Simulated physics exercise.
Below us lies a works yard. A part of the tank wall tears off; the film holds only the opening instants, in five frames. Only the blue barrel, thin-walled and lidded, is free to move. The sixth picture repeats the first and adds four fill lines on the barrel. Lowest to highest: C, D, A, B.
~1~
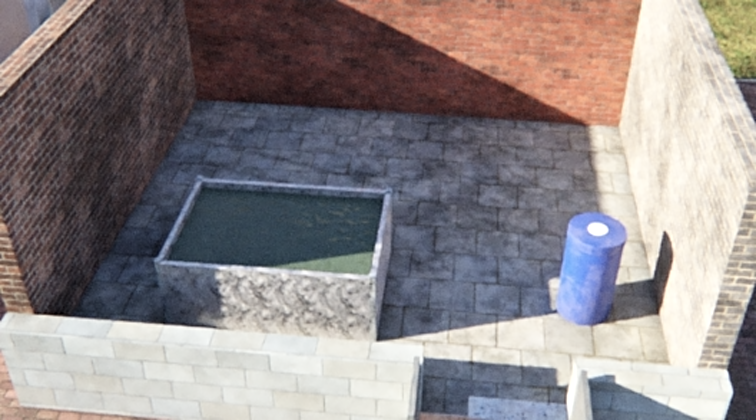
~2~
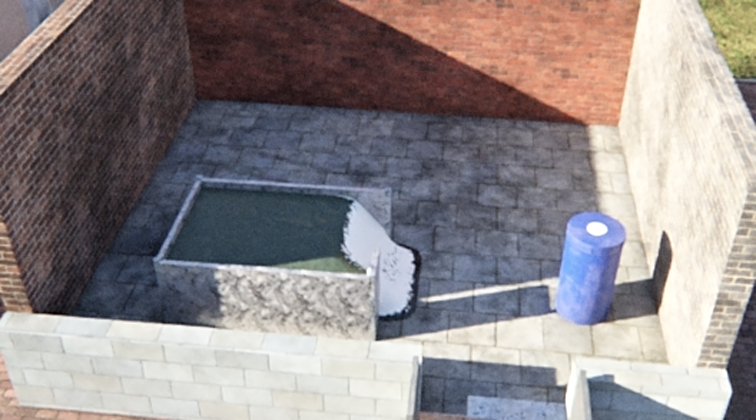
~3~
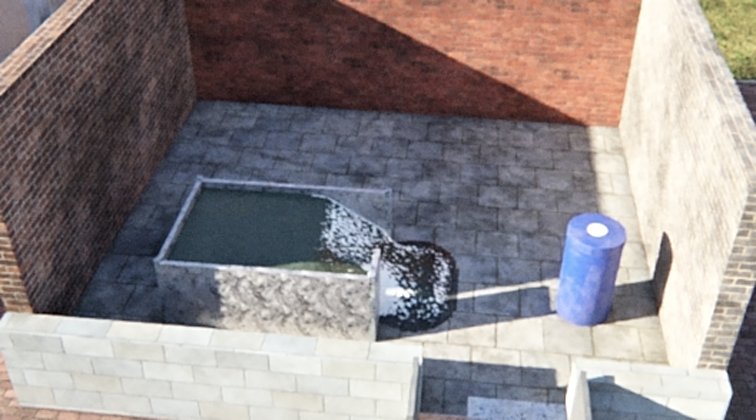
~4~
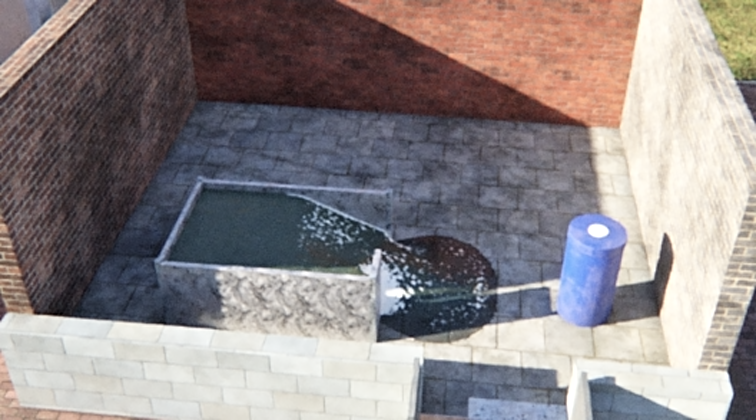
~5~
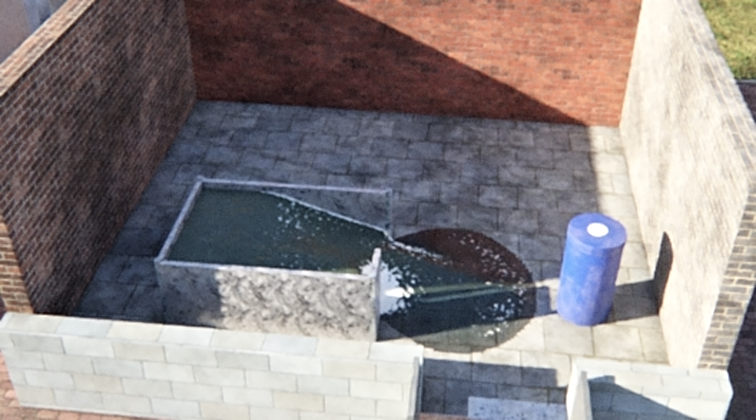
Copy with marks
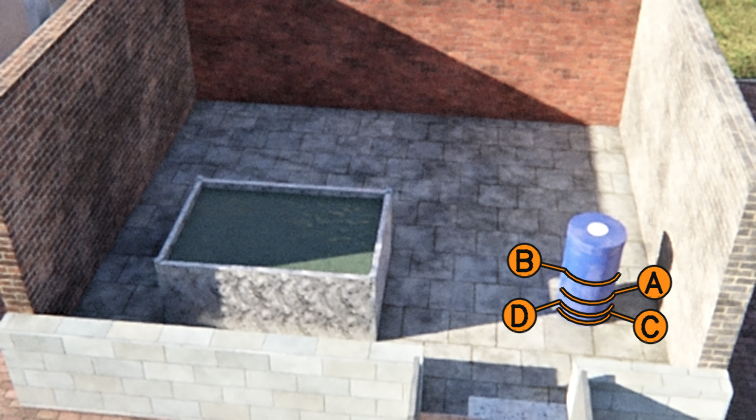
Water pours from the right end of a stone tank and spreads across the paved yard.
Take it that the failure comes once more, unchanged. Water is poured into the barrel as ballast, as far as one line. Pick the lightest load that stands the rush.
Level B just does it.
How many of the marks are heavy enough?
One.
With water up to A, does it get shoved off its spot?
Yes, it does.
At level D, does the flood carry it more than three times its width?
No, less.
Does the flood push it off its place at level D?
Yes.
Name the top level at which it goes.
Level A.
On the marked copy, A at (589, 303); B at (593, 284); C at (586, 323); D at (587, 315); from the bottom up C, D, A, B.
If A is chosen, it is pushed about half its own width away.
If B is chosen, it does not move.
If C is chosen, it is pushed about twice its own width away.
If D is chosen, it is pushed about twice its own width away.
